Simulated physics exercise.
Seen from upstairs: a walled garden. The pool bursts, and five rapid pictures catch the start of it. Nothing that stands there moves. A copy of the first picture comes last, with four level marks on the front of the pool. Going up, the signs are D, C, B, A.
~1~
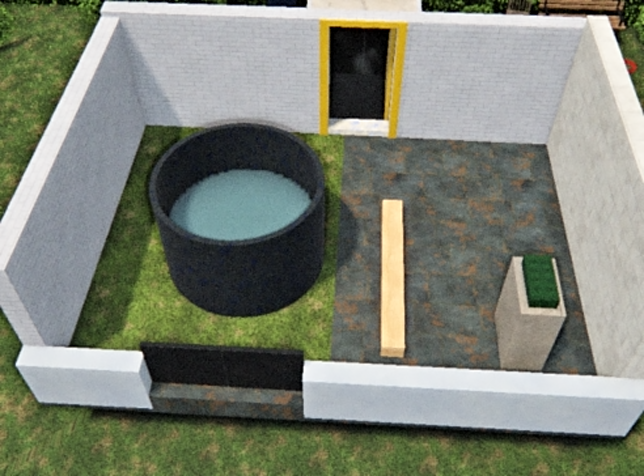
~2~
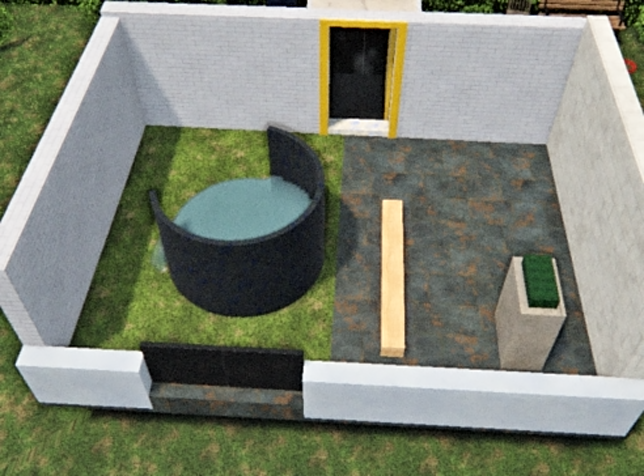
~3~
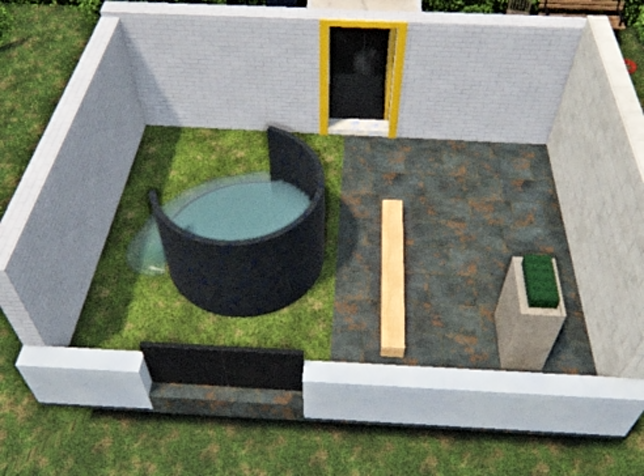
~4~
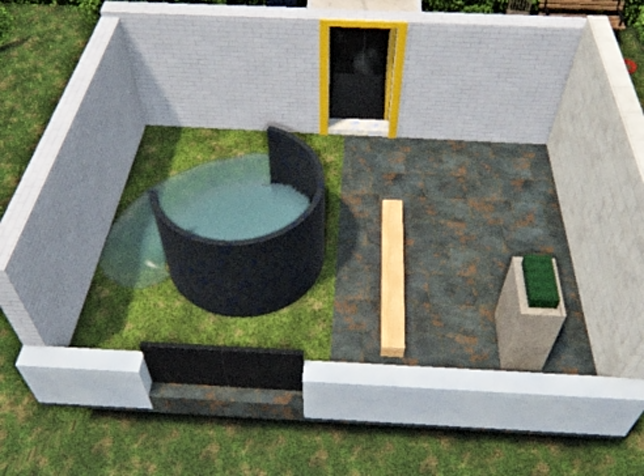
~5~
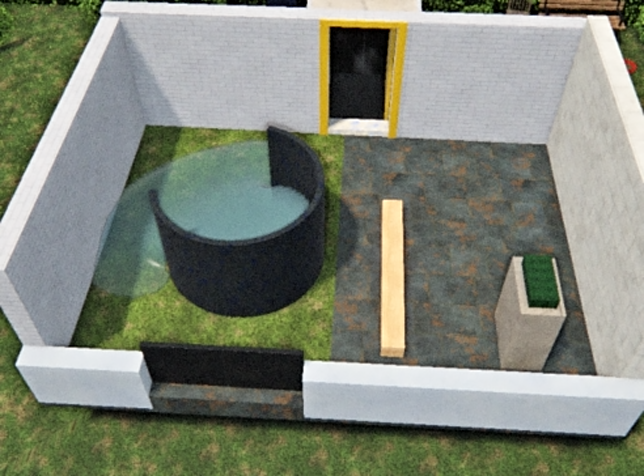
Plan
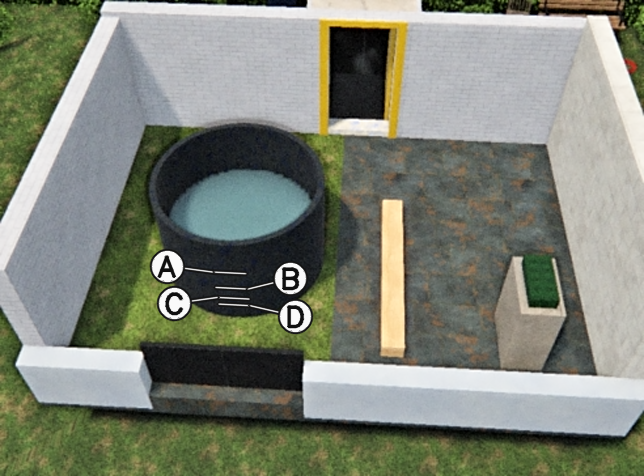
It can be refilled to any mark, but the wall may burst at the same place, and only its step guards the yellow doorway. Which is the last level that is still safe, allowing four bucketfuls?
Choose A.
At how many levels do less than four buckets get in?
All of them.
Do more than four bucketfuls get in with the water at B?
No.
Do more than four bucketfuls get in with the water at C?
No, not at all.
On the marked copy, A at (229, 272); B at (231, 288); C at (233, 298); D at (234, 304); from the bottom up D, C, B, A.
Choosing A, a bucket or two gets in.
Choosing B, nothing gets over.
Choosing C, nothing gets over.
Choosing D, nothing gets over.
